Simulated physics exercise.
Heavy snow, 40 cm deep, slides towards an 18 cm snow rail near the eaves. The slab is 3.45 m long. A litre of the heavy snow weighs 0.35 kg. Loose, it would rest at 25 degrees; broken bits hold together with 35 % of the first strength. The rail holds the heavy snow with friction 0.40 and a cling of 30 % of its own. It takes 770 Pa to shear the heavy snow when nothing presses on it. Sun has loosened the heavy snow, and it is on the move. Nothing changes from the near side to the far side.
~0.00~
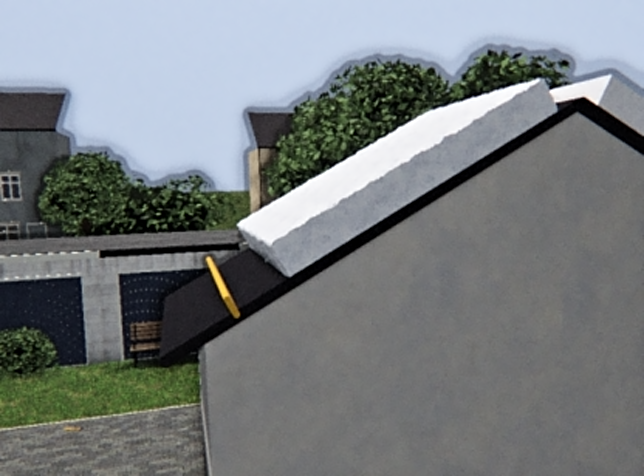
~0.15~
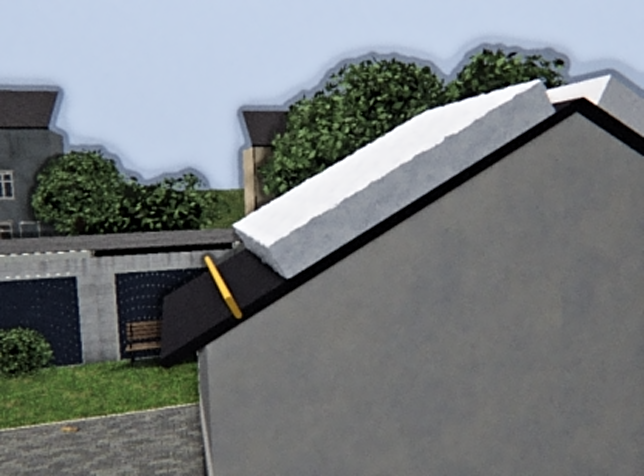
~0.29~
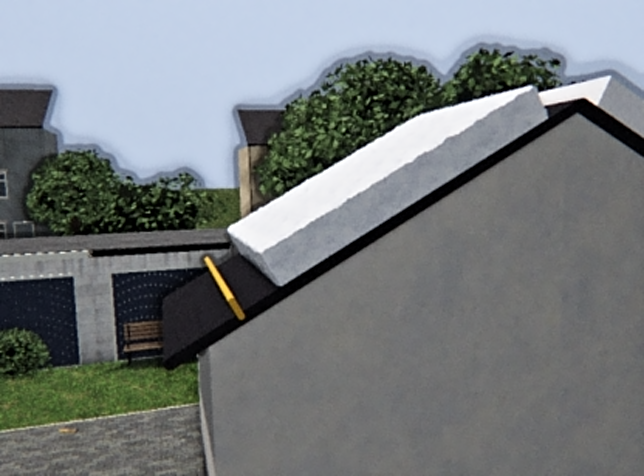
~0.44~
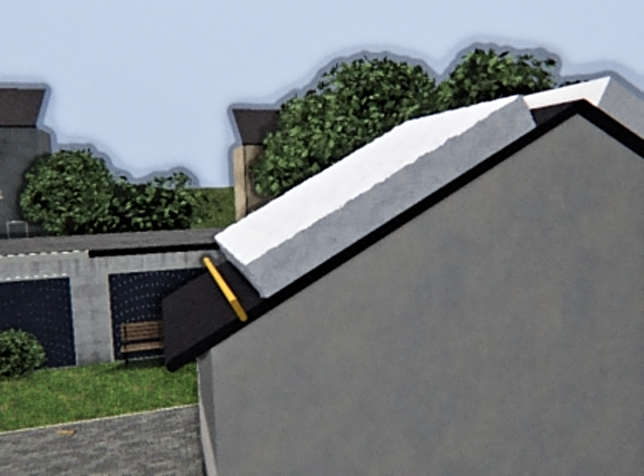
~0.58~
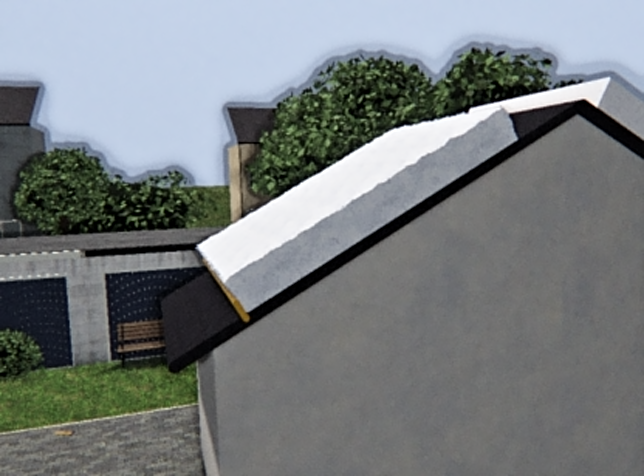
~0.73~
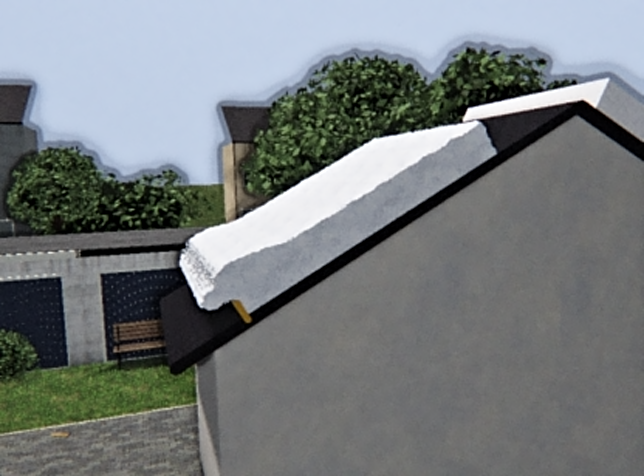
On a dark sloping roof with trees and garages behind it, a thick slab of snow slides down to the left, reaches a yellow rail near the eaves, and pushes over it, its front edge crumbling and cracking.
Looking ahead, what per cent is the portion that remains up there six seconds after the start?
Close to 36 per cent.
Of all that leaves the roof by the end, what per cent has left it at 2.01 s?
Some 80 per cent.
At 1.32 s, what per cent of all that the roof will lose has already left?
About 30 %.
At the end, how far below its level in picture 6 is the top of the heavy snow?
About 0.9 m.
After 1.32 s, 79 % of the snow is on the roof.
After 2.01 s, 48 % of the snow is on the roof.
After 2.71 s, 37 % of the snow is on the roof.
After 3.40 s, 37 % of the snow is on the roof.
After 6.00 s, 36 % of the snow is on the roof.
